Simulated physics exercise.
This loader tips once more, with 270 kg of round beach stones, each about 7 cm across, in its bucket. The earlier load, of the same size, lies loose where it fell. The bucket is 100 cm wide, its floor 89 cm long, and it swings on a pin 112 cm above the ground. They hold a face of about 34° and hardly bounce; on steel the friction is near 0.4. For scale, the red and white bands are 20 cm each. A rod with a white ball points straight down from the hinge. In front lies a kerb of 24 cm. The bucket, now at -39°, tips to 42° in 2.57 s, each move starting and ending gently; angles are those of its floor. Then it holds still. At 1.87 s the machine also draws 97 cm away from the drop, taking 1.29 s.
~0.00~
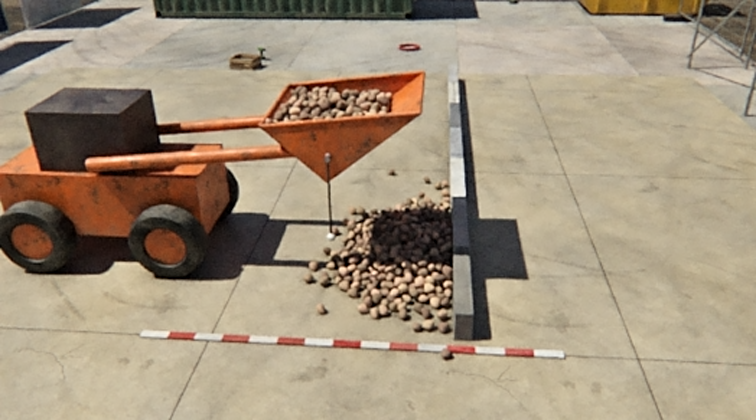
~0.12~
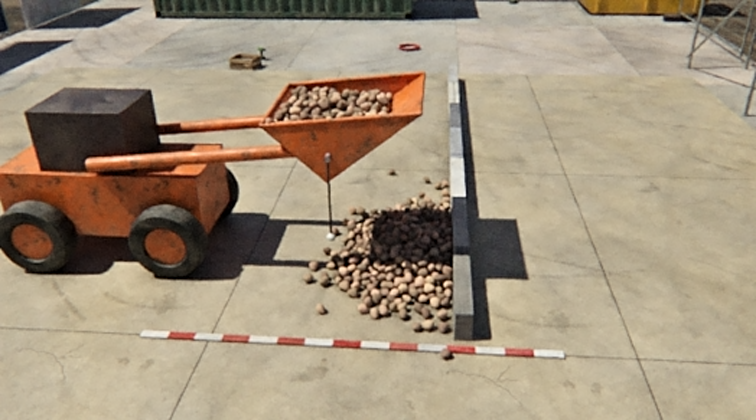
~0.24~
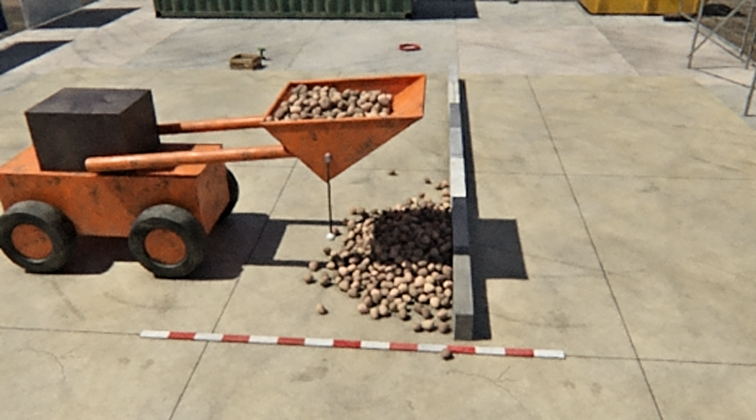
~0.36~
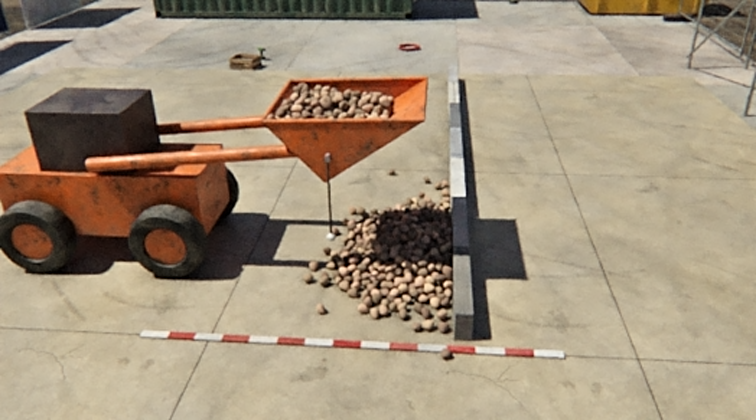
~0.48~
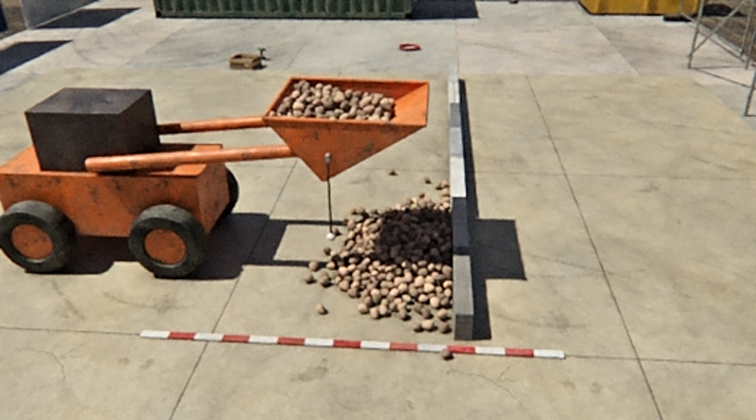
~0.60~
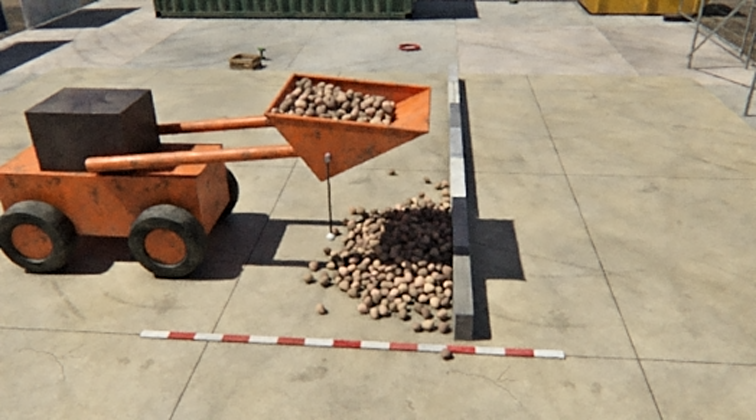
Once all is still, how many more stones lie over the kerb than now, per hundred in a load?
About 4 per cent.
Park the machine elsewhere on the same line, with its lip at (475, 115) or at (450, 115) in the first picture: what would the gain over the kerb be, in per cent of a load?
First some 50, then 25 per cent.
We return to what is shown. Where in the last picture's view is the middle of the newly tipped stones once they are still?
Their middle is at about (414, 238).
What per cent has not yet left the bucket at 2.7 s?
It holds some 0 per cent.
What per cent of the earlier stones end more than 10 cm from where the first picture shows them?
About 5 per cent.
After 1.9 s the floor is at 29°; in per cent of one load, 87 in the bucket, 113 on this side of the kerb; the foremost stones are at (448, 253).
After 2.7 s the floor is at 42°; in per cent of one load, 0 in the bucket, 196 on this side of the kerb, 4 over the kerb; the foremost stones are at (501, 254).
After 3.6 s the floor is at 42°; in per cent of one load, 0 in the bucket, 196 on this side of the kerb, 4 over the kerb; the foremost stones are at (510, 251).
After 6.1 s the floor is at 42°; in per cent of one load, 0 in the bucket, 196 on this side of the kerb, 4 over the kerb; the foremost stones are at (510, 251). Net gain over the kerb, 4.
